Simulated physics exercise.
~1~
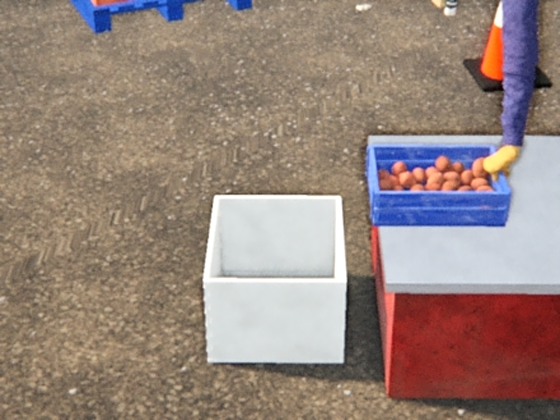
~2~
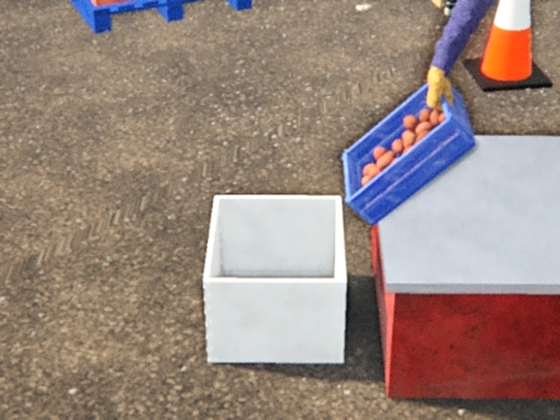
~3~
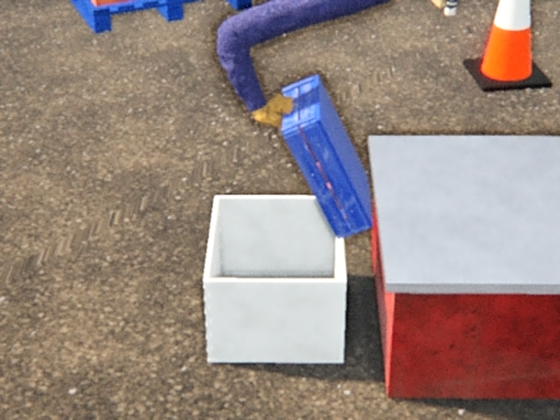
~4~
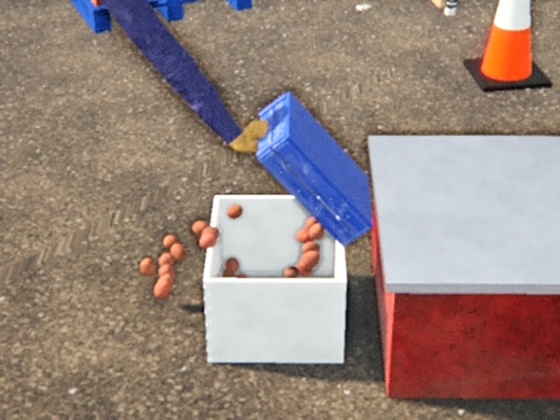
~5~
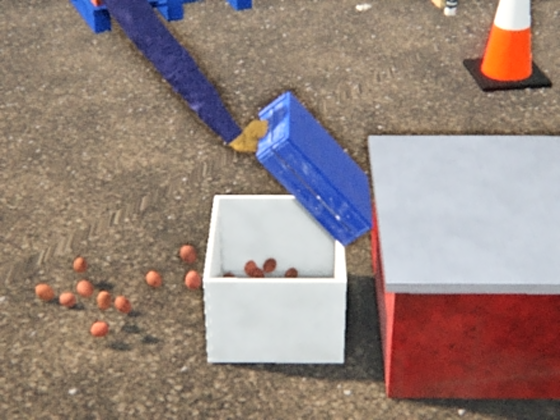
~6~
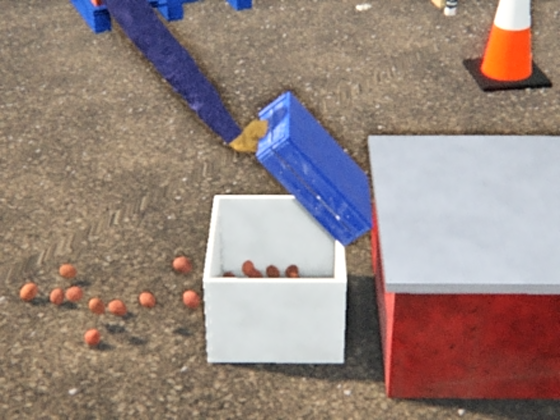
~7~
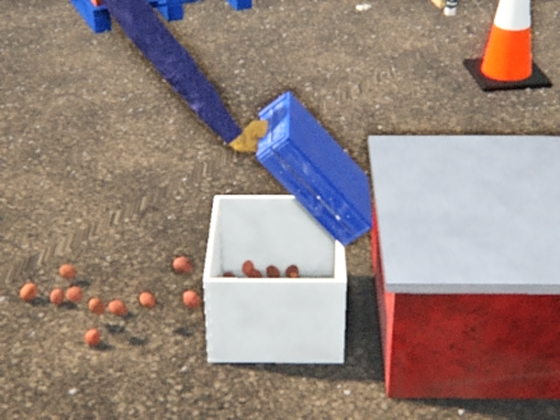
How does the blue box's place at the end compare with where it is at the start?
At the start the blue box sits level on top of the bench, near its left edge. By the end it is further left, held steeply upturned over the right side of the white bin, beside the bench.
